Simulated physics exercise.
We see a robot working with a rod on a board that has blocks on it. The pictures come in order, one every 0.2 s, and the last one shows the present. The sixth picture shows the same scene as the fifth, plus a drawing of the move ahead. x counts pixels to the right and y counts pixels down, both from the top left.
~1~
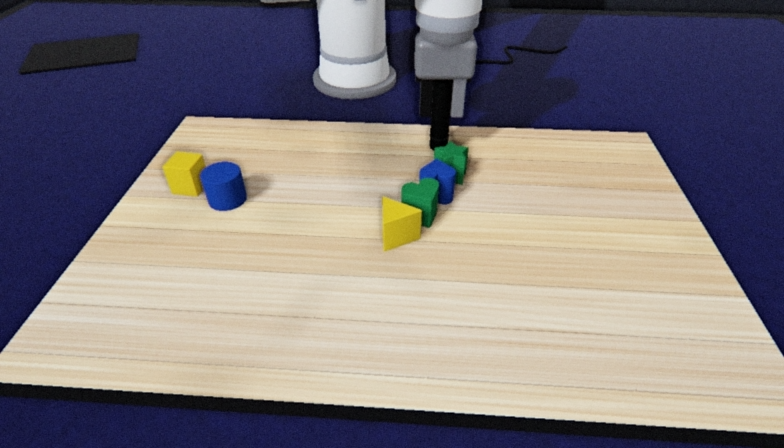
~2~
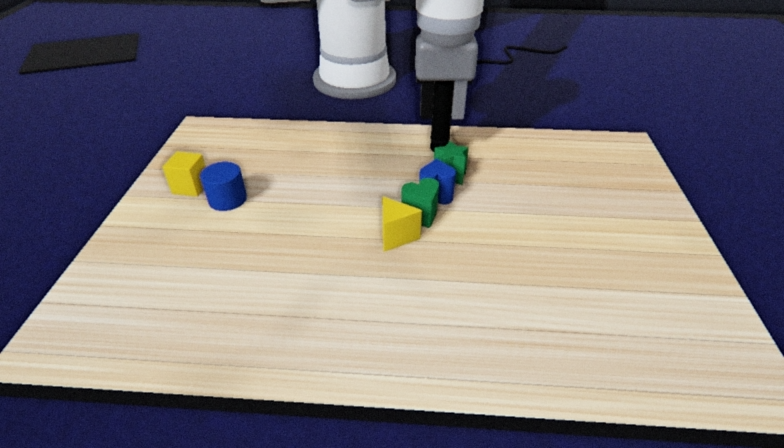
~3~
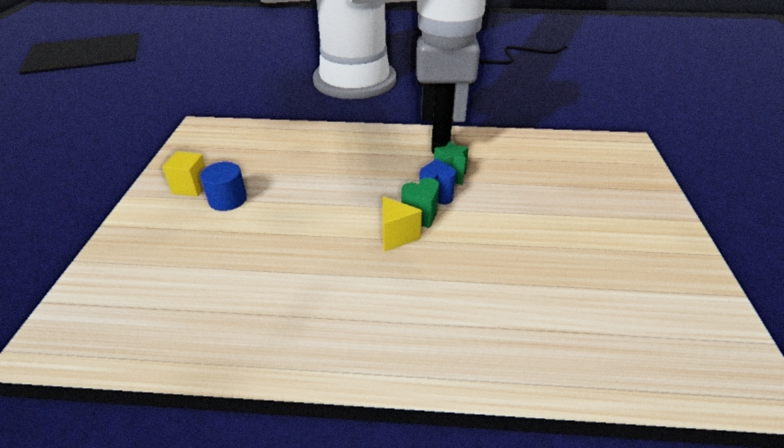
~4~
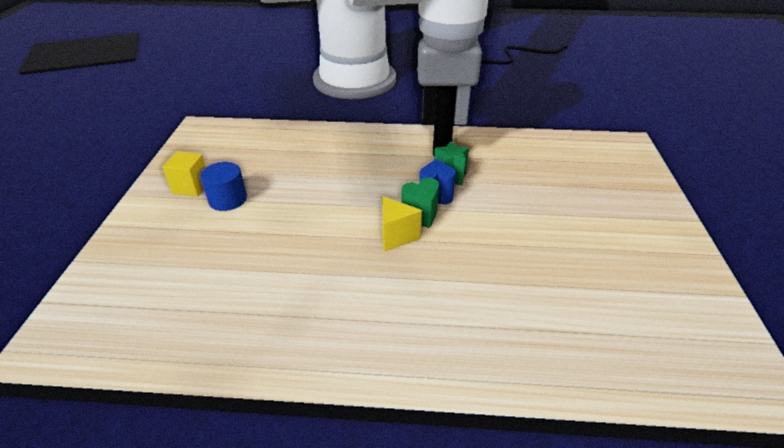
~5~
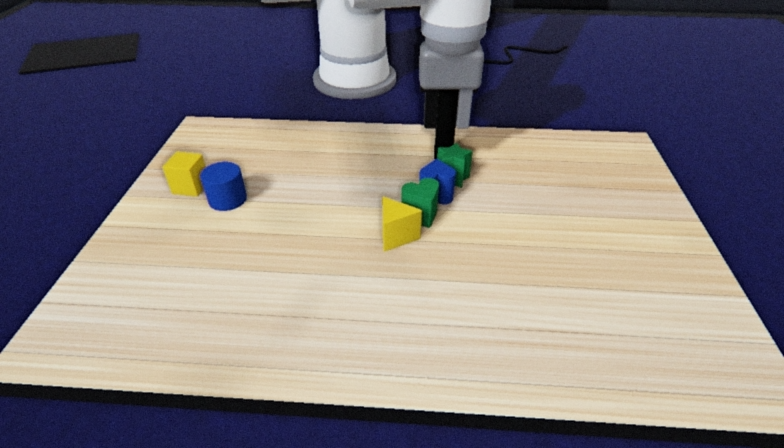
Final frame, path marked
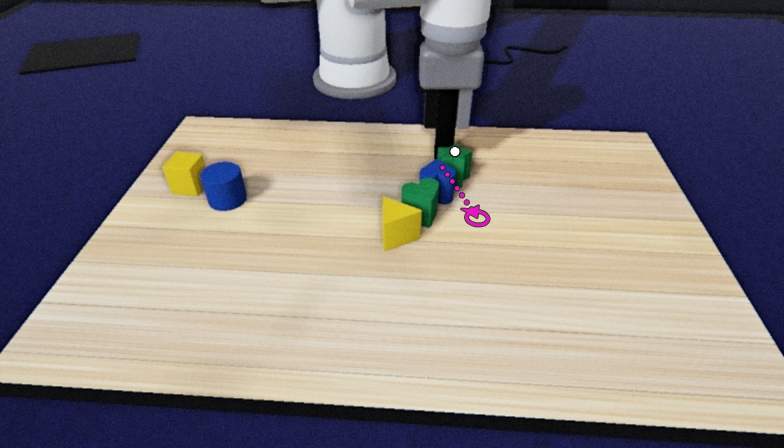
On a light wooden board, a robot arm holds a dark rod beside a diagonal row of green, blue and yellow blocks, shifting very slightly right and forward, while a yellow block and blue cylinder sit still at left.
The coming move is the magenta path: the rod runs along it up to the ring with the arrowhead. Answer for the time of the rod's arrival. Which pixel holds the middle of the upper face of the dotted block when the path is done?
Somewhere near (500, 201).
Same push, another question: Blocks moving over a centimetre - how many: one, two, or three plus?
I reckon the push displaces only one of the blocks by more than 1 cm.
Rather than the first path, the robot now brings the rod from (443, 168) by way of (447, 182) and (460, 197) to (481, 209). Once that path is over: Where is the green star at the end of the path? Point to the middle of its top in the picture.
I'd say the green star ends with its top centre at (508, 188).
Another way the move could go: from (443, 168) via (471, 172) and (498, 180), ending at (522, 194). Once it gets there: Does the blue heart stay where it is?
Yes, that is what happens.
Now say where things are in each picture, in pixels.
In the first picture, rod's lower end at (438, 148); blue heart at (437, 169); green star at (453, 150).
In the second picture, rod at (439, 150); blocks still.
In the third picture, rod at (440, 152); blocks still.
In the fourth picture, rod at (442, 155); blocks still.
In the fifth picture, rod at (443, 159); blue heart at (437, 169); green star at (455, 152).
Drawn move, from (443, 168) directly to (477, 218); the dot is on the green star.
The first path, step by step. One third of the way, rod at (455, 175); green star at (470, 167).
Two thirds of the way, rod at (466, 191); green star at (484, 183).
At the end, rod at (479, 209); blue heart still; green star at (500, 201), turned 15° anticlockwise.
